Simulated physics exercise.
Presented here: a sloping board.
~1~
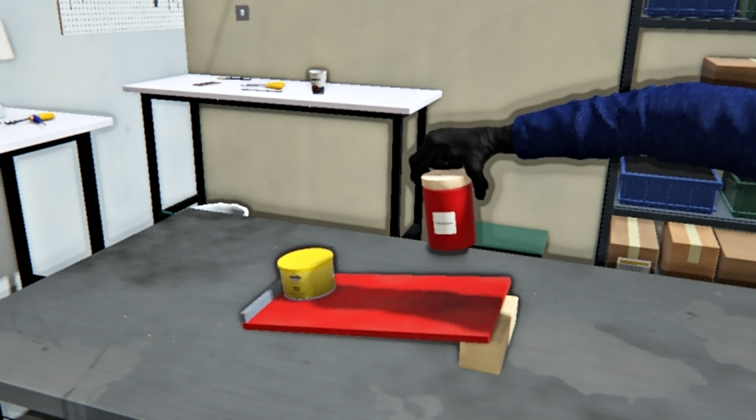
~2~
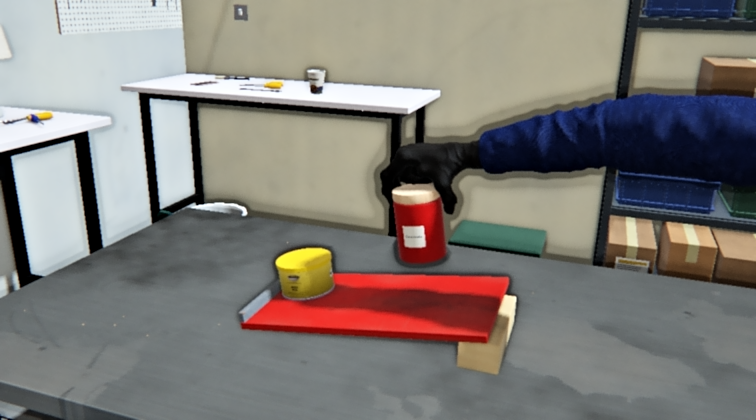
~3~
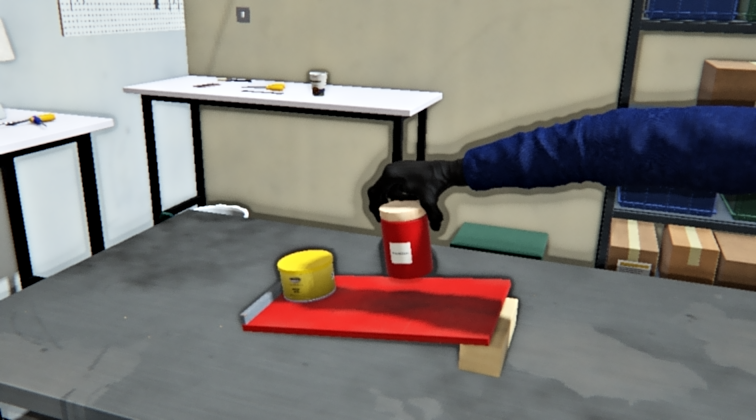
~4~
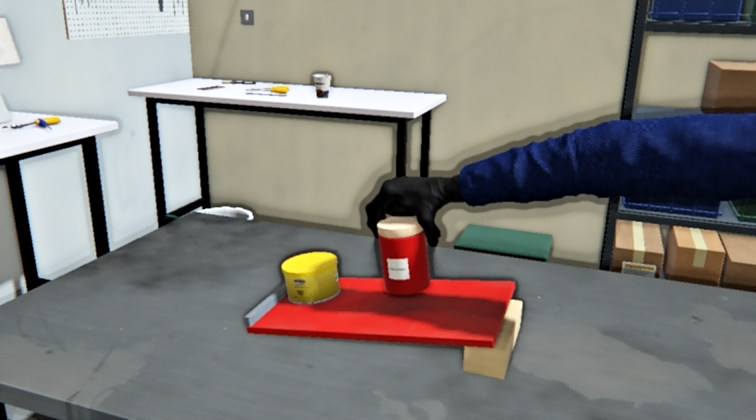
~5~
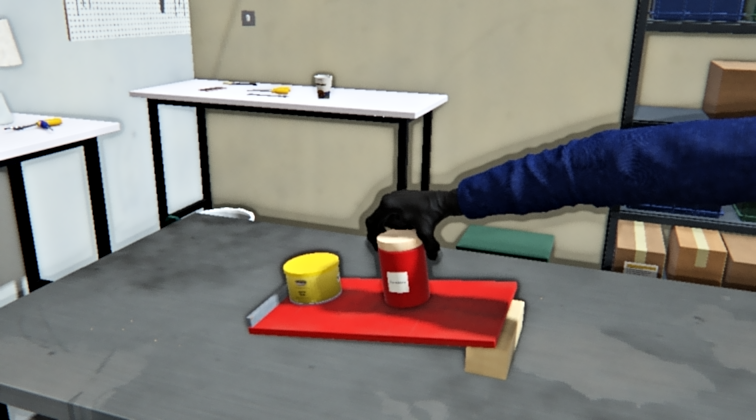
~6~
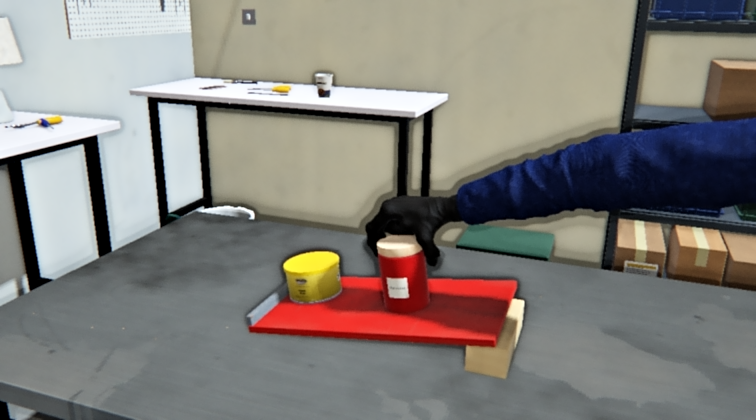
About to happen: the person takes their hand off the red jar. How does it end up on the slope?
Motionless.
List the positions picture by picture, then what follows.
In the first frame, still above its spot; red jar (449, 209); yellow tub (308, 274).
In the second frame, still above its spot; red jar (419, 223); yellow tub (306, 274).
In the third frame, still above its spot; red jar (406, 238); yellow tub (308, 276).
In the fourth frame, still above its spot; red jar (404, 254); yellow tub (312, 278).
In the fifth frame, still above its spot; red jar (403, 267); yellow tub (314, 279).
In the sixth frame, in place under the hand; red jar (403, 273); yellow tub (314, 278).
Then, 0.30 s past the last view, nothing moves.
Then, 0.60 s past the last view, red jar resting near (403, 273).
Finally, both still in place. Final places as the last picture's camera would see them, red jar near (403, 273). The red jar remains at rest.
